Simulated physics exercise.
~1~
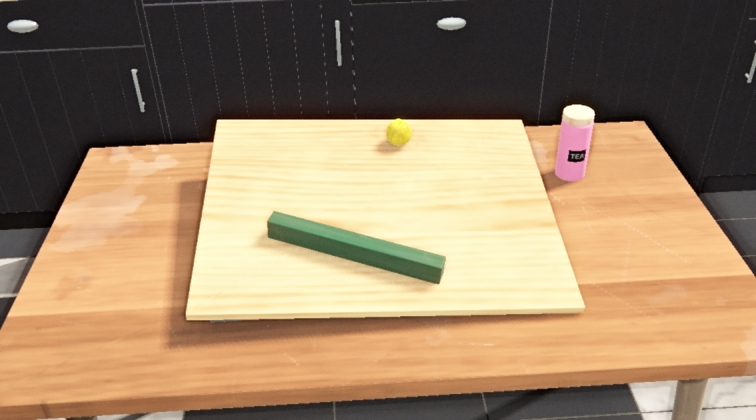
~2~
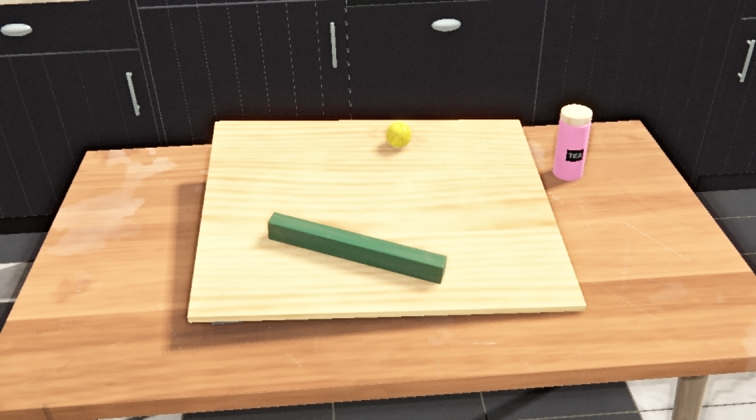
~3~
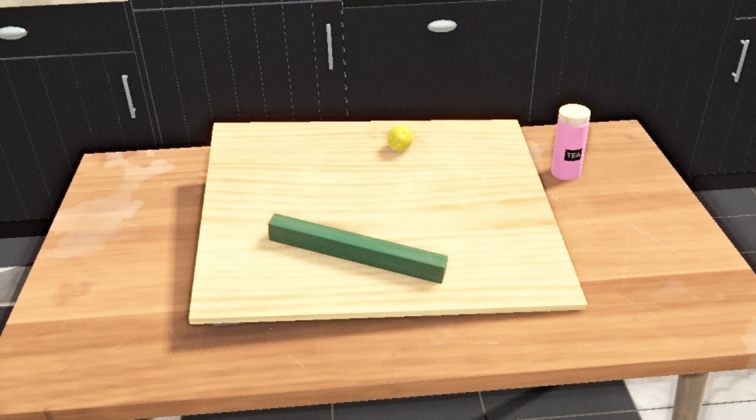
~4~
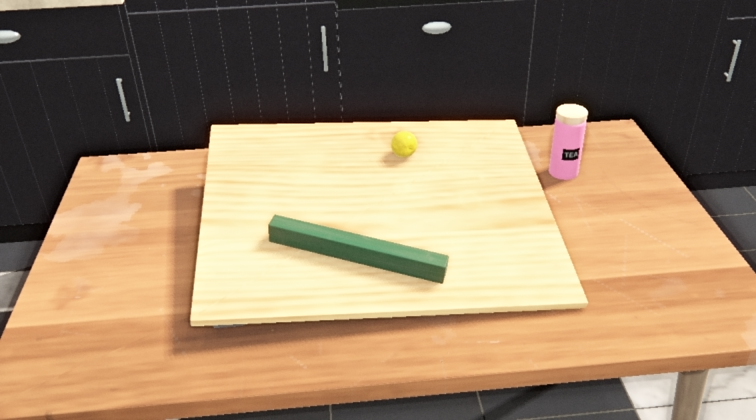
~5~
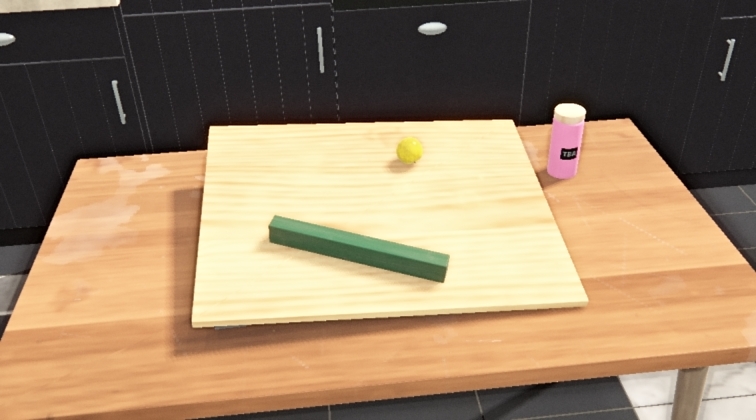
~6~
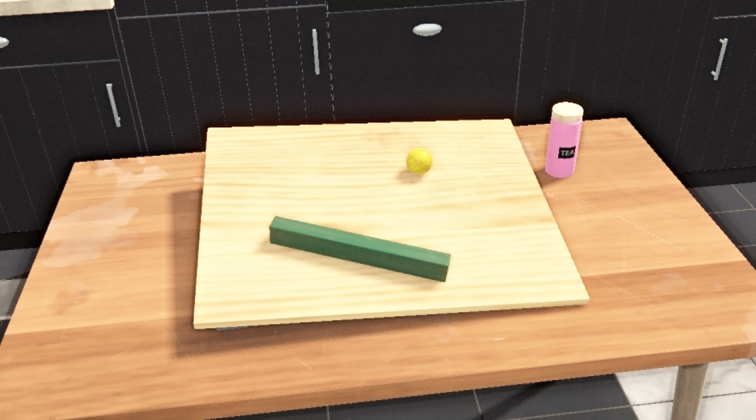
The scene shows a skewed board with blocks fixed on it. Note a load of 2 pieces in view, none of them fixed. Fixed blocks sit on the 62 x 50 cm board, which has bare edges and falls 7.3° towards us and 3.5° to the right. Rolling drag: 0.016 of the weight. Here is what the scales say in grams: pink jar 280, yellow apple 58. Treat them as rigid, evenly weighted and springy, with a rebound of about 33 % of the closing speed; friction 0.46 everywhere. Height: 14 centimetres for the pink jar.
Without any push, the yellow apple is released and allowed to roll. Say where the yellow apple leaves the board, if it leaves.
The yellow apple leaves on the side nearest us.
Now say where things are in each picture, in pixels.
In the first frame, 42 cm of board to the near edge; yellow apple (399, 133); pink jar (574, 144).
In the second frame, 42 cm of board to the near edge; yellow apple (398, 135); pink jar (572, 143).
In the third frame, 41 cm of board to the near edge; yellow apple (400, 138); pink jar (570, 143).
In the fourth frame, 39 cm of board to the near edge; yellow apple (404, 145); pink jar (568, 143).
In the fifth frame, 37 cm of board to the near edge; yellow apple (409, 151); pink jar (566, 142).
In the sixth frame, 34 cm of board to the near edge; yellow apple (419, 161); pink jar (564, 141).
Then, 0.30 s later than the last frame, 19 cm of board to the near edge; yellow apple near (473, 211).
Then, 0.50 s later than the last frame, 6 cm of board to the near edge; yellow apple near (530, 266).
Then, 0.70 s later than the last frame, it has gone over the near edge; yellow apple near (610, 343).
Then, 0.90 s later than the last frame, it has gone over the near edge.
When it is over, it has gone over the near edge; pink jar within 8 cm of the start.
